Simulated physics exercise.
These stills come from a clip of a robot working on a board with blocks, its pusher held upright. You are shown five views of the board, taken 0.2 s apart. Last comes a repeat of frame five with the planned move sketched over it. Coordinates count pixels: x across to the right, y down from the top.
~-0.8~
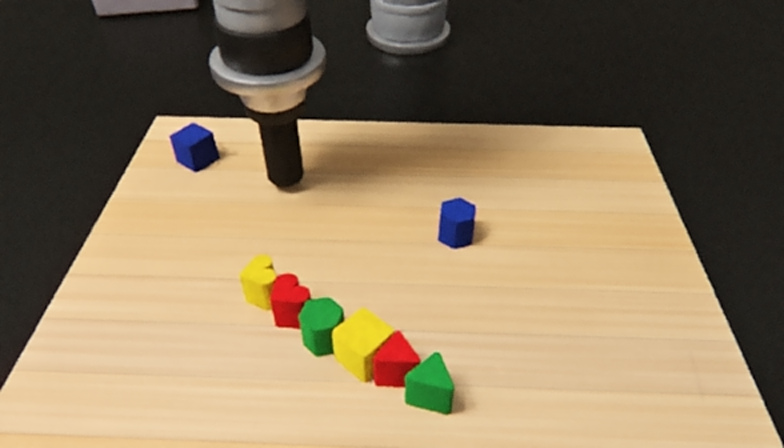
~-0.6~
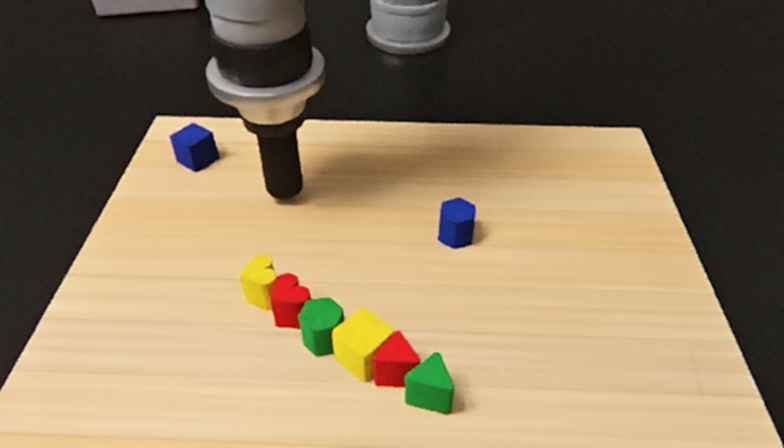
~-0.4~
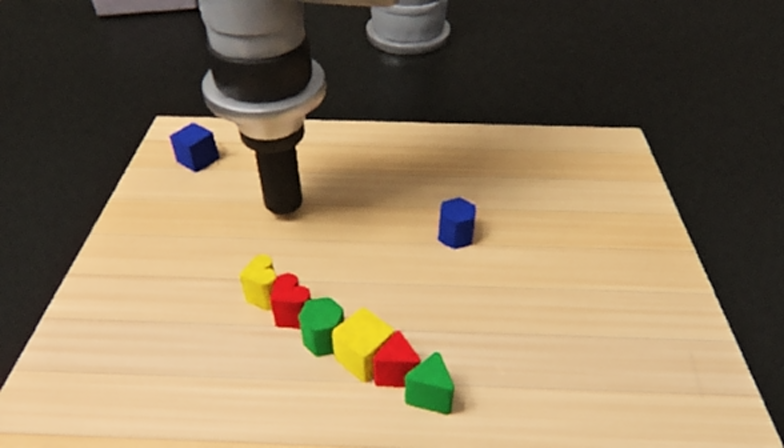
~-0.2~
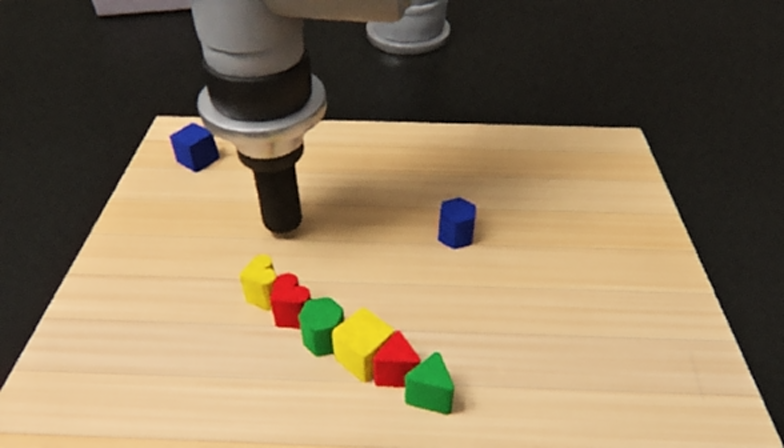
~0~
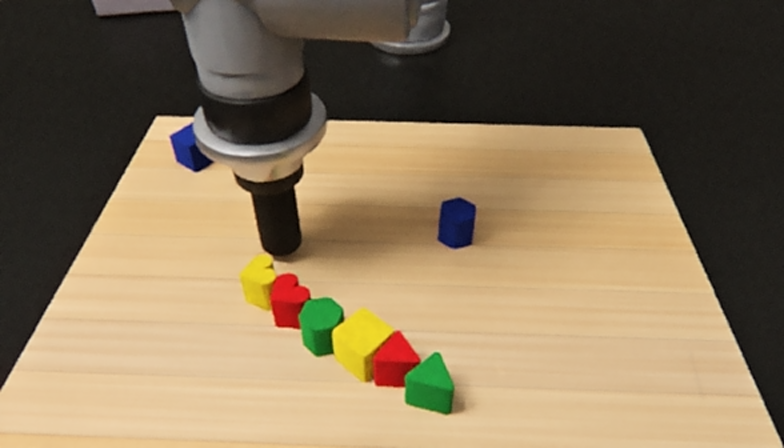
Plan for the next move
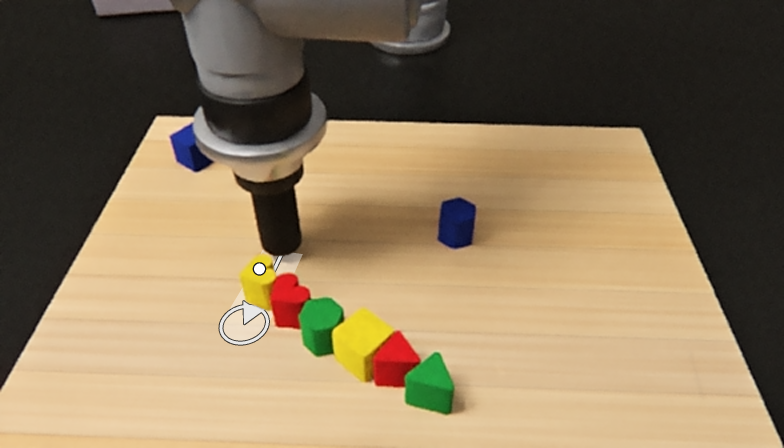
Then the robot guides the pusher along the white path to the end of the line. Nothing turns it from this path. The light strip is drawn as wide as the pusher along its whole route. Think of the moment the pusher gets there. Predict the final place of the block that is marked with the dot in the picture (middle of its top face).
I'd say the block that is marked with the dot ends with its top centre at (242, 332).
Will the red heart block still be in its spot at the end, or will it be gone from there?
The answer is that it remains undisturbed.
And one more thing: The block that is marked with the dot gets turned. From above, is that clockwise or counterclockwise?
The answer is counter-clockwise.
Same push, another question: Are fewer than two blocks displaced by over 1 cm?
My answer is yes.
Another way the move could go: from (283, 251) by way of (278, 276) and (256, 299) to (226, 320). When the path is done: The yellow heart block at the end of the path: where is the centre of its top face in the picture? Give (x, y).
The top centre is at (229, 321).
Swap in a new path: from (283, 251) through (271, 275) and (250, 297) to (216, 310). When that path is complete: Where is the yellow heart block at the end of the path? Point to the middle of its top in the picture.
Near (240, 307).
The drawn path runs from (283, 251) directly to (244, 324); the dot is on the yellow heart block.
On the path given first. Halfway along, pusher at (264, 278); yellow heart block at (250, 292).
At the end, pusher at (242, 316); yellow heart block at (242, 332), turned 50° anticlockwise; red heart block not moved.
